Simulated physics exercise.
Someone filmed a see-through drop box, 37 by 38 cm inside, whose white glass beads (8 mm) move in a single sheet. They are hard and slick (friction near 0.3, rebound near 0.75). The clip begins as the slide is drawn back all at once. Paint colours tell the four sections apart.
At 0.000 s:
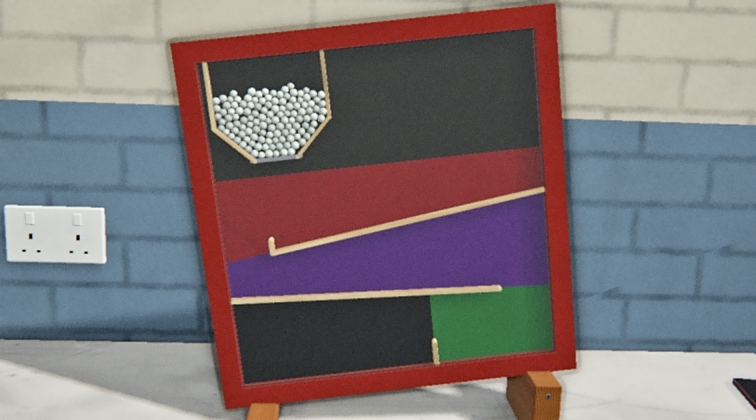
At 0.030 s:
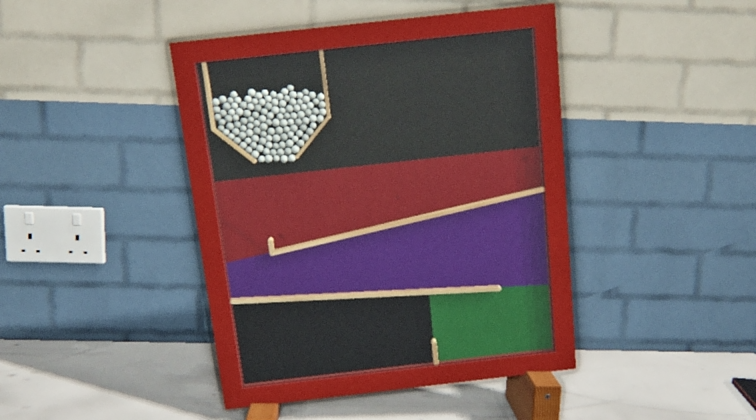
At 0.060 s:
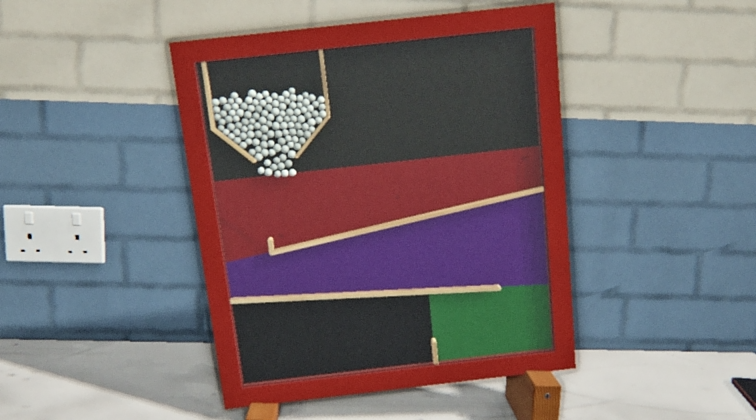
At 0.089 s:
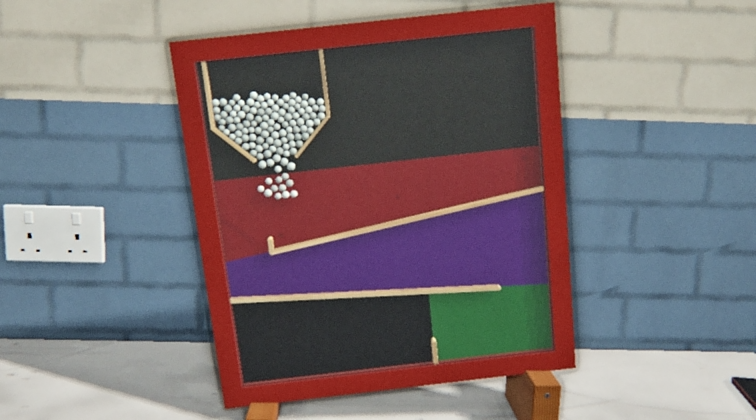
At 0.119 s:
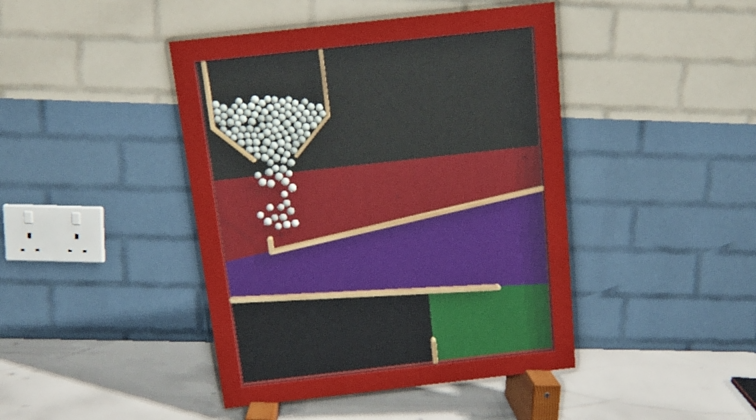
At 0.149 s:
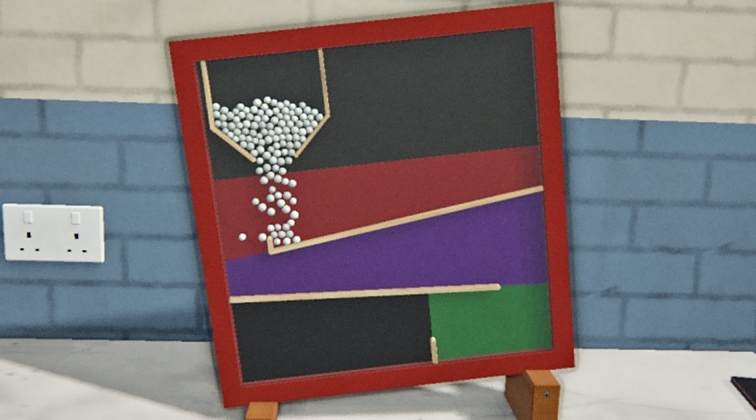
A tilted, red-framed box with a clear front stands on wooden feet on a pale worktop, seen straight on by a still camera against a cream and blue brick wall with a white socket. White beads fill a funnel at upper left, above red, purple, green and black sections and sloping wooden strips. The funnel's bottom opens and beads drop in a loose stream, striking the upper strip's lower end and scattering, one flying left.
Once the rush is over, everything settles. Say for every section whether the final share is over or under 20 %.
Red over, purple over, green under, black under 20 %.
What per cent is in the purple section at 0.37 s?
Some 20 per cent.
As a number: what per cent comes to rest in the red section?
Roughly 35 per cent.
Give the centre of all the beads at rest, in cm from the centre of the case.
About 10 cm left and 6 cm below.
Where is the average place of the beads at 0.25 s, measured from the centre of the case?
About 13 cm left and 4 cm above.
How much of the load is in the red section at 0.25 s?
About 35 per cent.
By 0.25 s, the beads' middle is 13 cm left of and 4 cm above the centre; red 35 %, purple 5 %.
By 0.37 s, the beads' middle is 12 cm left of and 1 cm below the centre; red 55 %, purple 20 %.
By 0.60 s, the beads' middle is 10 cm left of and 5 cm below the centre; red 55 %, purple 45 %.
Settled by 3.7 s, red 35 %, purple 65 %, green 0 %, black 0 %.
